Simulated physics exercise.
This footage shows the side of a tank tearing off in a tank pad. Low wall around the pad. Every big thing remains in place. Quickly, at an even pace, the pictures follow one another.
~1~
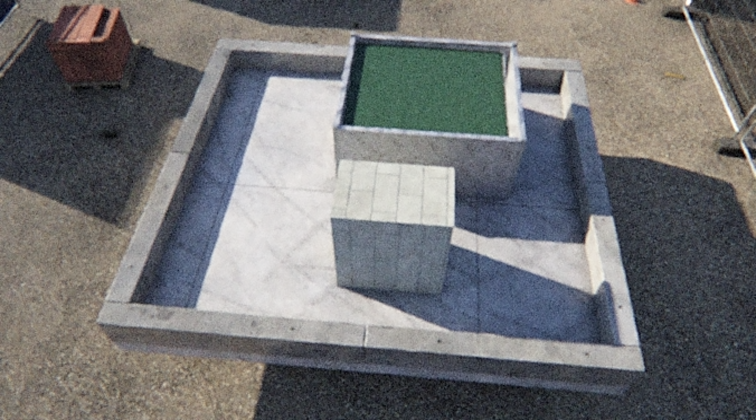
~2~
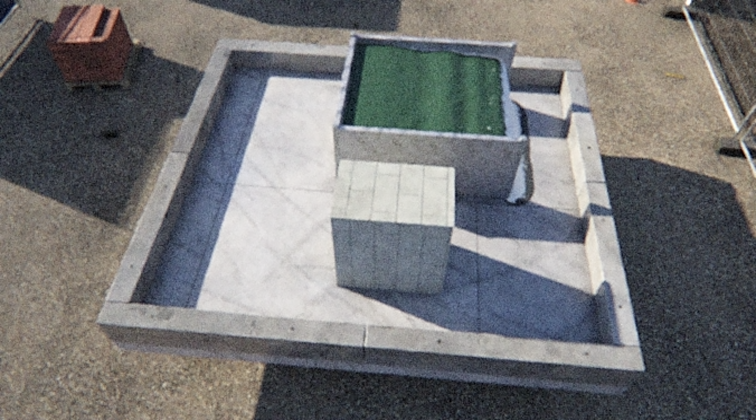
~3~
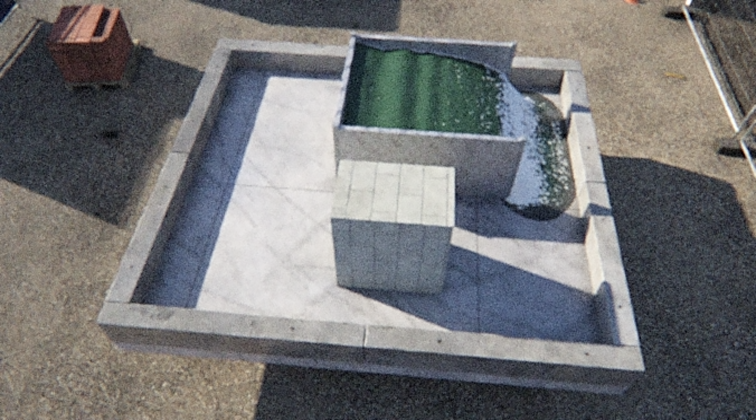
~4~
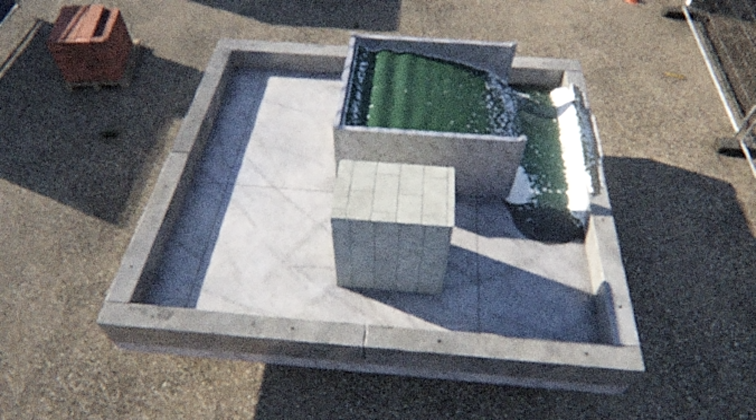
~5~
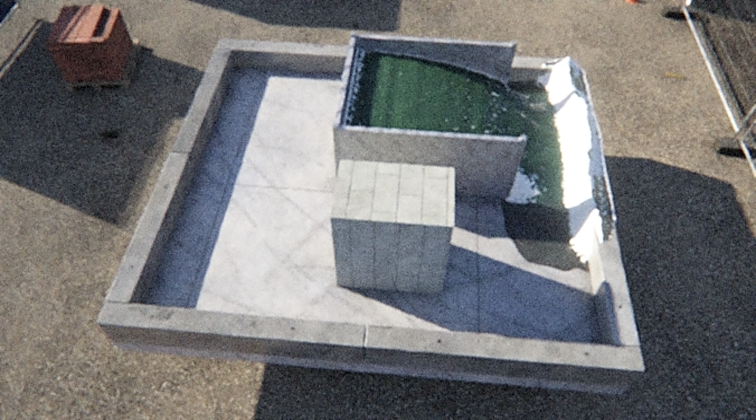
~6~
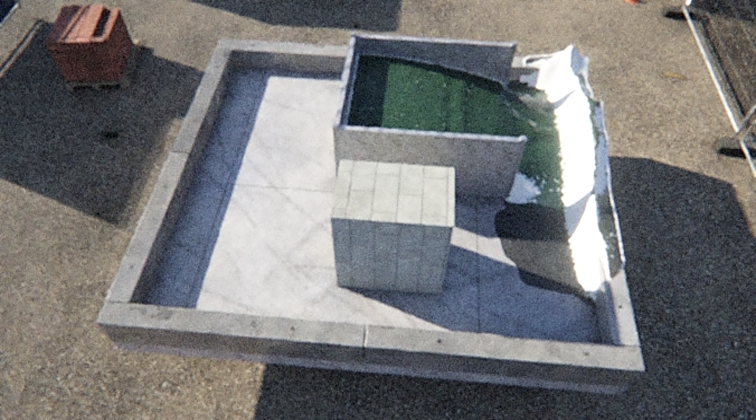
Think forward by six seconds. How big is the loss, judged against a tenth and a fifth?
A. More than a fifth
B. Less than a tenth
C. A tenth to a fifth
(A) More than a fifth.
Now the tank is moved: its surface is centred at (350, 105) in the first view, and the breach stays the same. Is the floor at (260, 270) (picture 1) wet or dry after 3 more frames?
Outcome at that point: Unwetted.
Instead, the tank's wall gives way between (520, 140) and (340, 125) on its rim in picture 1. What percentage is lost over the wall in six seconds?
Estimate: Some 8 in a hundred.
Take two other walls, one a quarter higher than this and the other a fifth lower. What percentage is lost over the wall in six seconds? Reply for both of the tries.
The first case gives roughly 20 in a hundred and the second roughly 40 in a hundred.
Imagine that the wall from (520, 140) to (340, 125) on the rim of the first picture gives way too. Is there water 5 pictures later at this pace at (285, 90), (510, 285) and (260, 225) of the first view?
Spared, soaked, soaked.
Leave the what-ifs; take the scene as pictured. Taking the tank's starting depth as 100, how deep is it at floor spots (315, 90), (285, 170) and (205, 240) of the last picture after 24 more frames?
First 4, next 0, last 12 in a hundred.
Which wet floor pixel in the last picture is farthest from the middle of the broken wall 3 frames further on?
Look around (590, 355).
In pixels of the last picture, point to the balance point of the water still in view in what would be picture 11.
Around pixel (473, 158).
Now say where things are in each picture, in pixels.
The open tank at (431, 88) is whole and still, in the first picture.
The front is at (511, 202), out from the gap at (505, 130), in the second picture.
Water pours out at (505, 131) and has run to (548, 213), in the third picture.
The front is at (582, 232), out from the gap at (504, 134), in the fourth picture.
The front is at (587, 263), out from the gap at (504, 134), in the fifth picture.
Water pours out at (504, 134) and has run to (594, 301), in the sixth picture.
A moment on, water covers 25 % of the floor; the low wall has let 10 % over.
Next, water covers 25 % of the floor; the low wall has let 17 % over.
Then, water covers 50 % of the floor; the low wall has let 29 % over.
Later, water covers 65 % of the floor; the low wall has let 30 % over.
In the end, water covers 80 % of the floor; the low wall has let 30 % over.
